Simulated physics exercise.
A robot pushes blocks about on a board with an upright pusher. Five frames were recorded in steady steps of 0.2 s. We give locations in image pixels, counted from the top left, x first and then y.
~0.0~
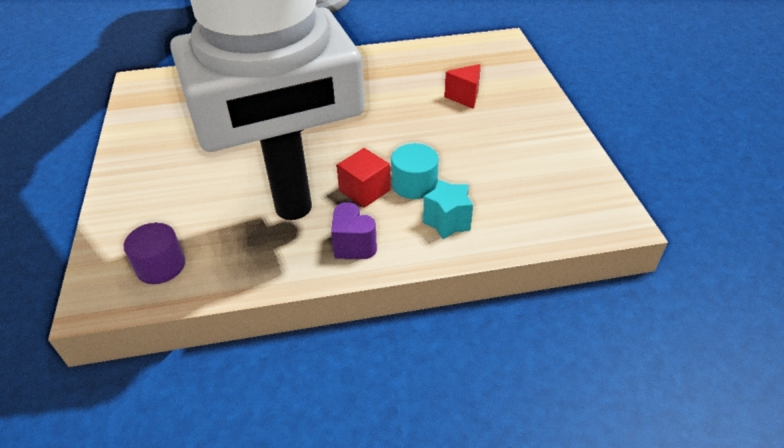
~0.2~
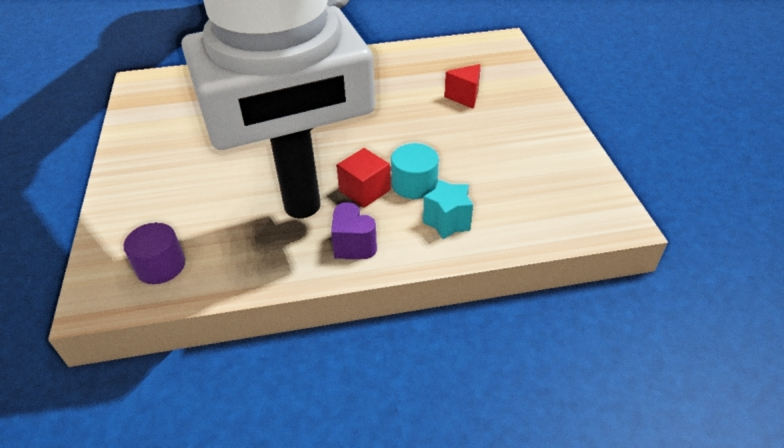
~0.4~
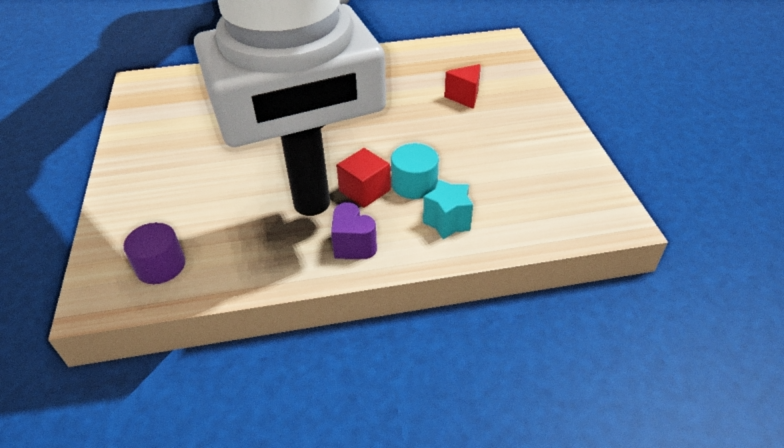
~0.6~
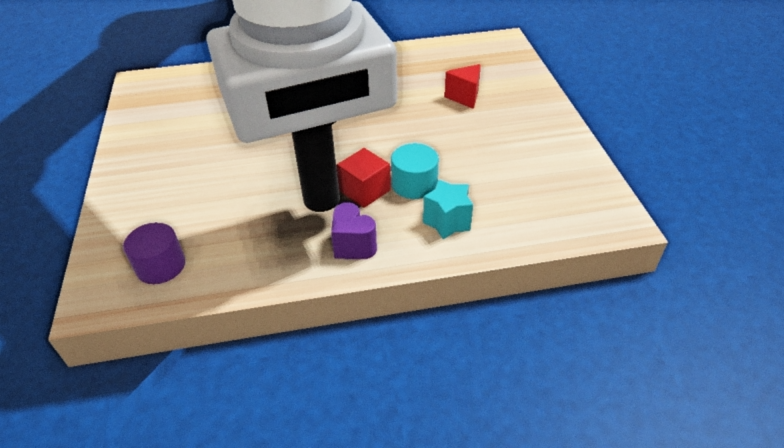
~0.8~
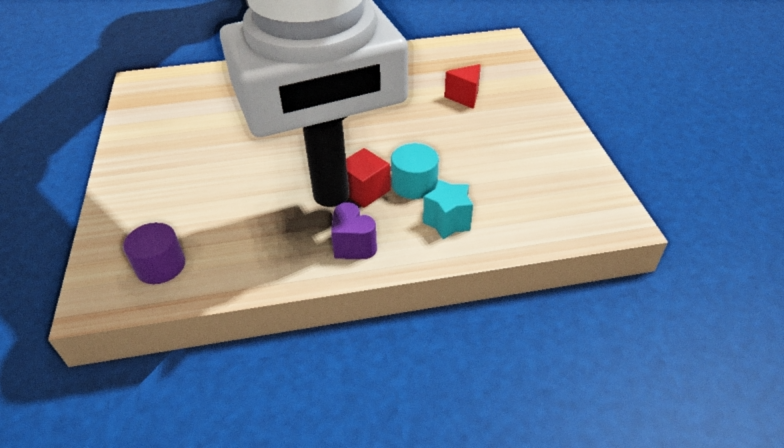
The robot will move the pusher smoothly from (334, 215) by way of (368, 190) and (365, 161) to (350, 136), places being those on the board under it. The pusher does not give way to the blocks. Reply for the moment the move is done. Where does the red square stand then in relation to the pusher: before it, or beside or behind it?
I believe the red square loses its place ahead of the pusher and slips off.
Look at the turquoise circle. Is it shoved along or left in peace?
Shifted.
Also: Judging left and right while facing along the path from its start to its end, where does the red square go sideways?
Taking start-to-end as forward, the block's sideways shift goes to the right.
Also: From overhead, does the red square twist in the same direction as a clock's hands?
Yes - that is the case.
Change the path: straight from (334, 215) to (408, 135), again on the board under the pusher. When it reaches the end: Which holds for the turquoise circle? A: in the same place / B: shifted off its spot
Answer: B.
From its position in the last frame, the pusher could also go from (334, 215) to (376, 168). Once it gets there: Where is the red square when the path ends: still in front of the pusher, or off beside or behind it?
It is still ahead of the pusher.
On the path given first. One third of the way, pusher at (367, 170); red square at (385, 142), turned 20° anticlockwise; turquoise circle at (426, 151).
Two thirds of the way, pusher at (363, 142); red square at (394, 124), turned 20° clockwise; turquoise circle at (426, 151).
At the end, pusher at (348, 117); purple heart unmoved; red square at (394, 124), turned 20° clockwise; turquoise circle at (426, 151).
